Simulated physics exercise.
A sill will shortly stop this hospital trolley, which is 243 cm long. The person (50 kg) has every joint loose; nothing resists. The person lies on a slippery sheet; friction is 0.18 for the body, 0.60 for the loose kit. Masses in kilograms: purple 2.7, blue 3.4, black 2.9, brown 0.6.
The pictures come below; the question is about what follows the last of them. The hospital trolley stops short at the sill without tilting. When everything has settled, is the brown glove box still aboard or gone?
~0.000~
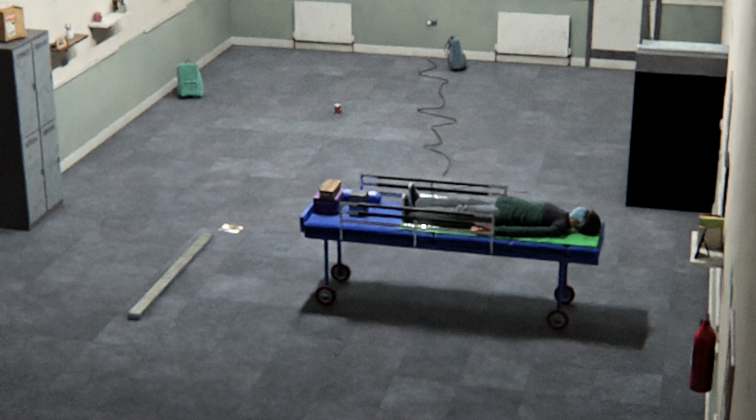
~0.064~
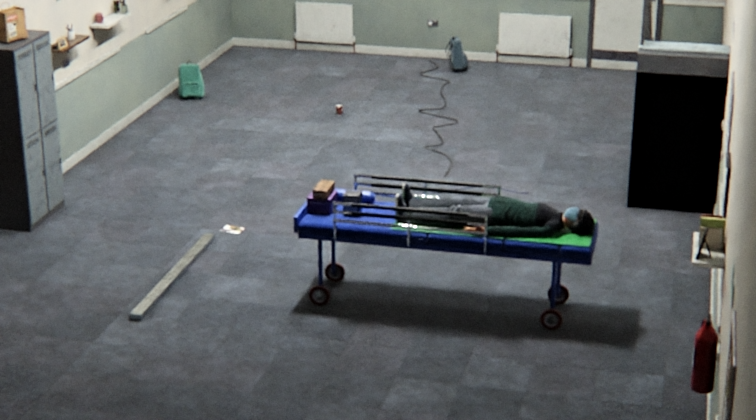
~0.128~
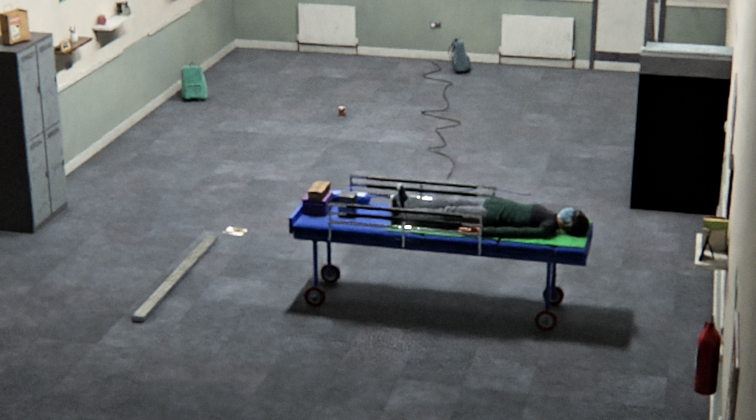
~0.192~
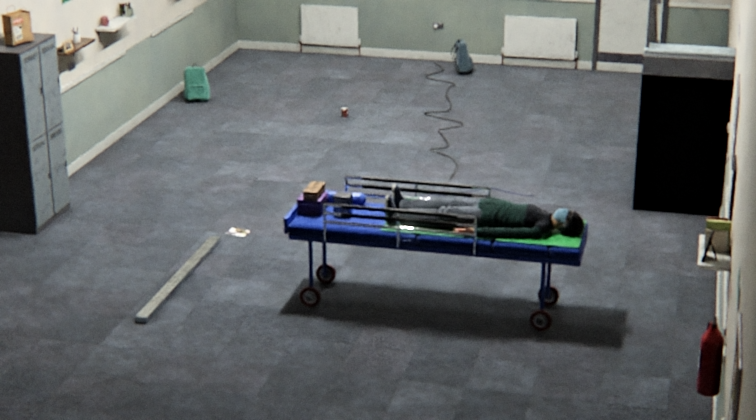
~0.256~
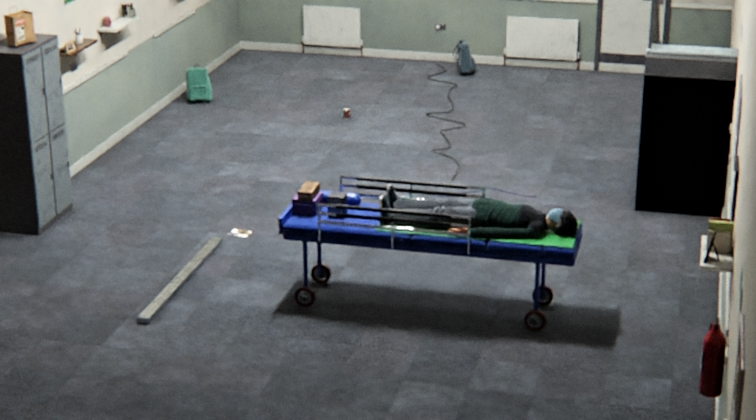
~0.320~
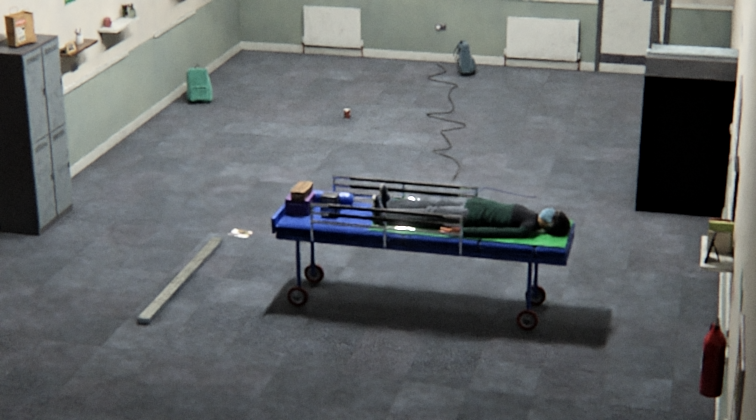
Aboard.
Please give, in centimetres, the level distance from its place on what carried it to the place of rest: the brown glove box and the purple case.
Brown glove box 10 and purple case 0.
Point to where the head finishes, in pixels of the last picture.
The head ends at about (399, 210).
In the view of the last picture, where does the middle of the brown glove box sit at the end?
Somewhere about (181, 181) in the final view.
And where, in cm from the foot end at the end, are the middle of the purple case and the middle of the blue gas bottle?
The purple case ends 10 cm short and the blue gas bottle ends 30 cm short.
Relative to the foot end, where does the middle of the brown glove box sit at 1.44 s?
Some 10 cm short of it.
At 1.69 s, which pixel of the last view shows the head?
I'd put it somewhere around (402, 210).
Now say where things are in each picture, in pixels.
In the first frame, brown glove box (330, 190), left ankle (412, 216); 0 cm covered, 133 to go.
In the second frame, brown glove box (324, 190), left ankle (406, 216); 7 cm covered, 127 to go.
In the third frame, brown glove box (319, 191), left ankle (401, 217); 13 cm covered, 120 to go.
In the fourth frame, brown glove box (314, 191), left ankle (396, 217); 20 cm covered, 113 to go.
In the fifth frame, brown glove box (309, 191), left ankle (390, 217); 26 cm covered, 107 to go.
In the sixth frame, brown glove box (302, 191), left ankle (383, 217); 33 cm covered, 100 to go. Speed about 1.0 m/s.
Contact comes at 1.29 s.
After 1.44 s the brown glove box is 9 cm short of the foot end, tilted 0°, near (181, 181) in the last picture's view.
After 1.69 s the brown glove box is 8 cm short of the foot end, tilted 0°, near (181, 181) in the last picture's view.
After 1.99 s the brown glove box is 8 cm short of the foot end, tilted 0°, near (181, 181) in the last picture's view.
At rest, 2.2 s, purple case stays on; blue gas bottle stays on; black pump stays on; brown glove box stays on; left ankle stops short of the foot end.
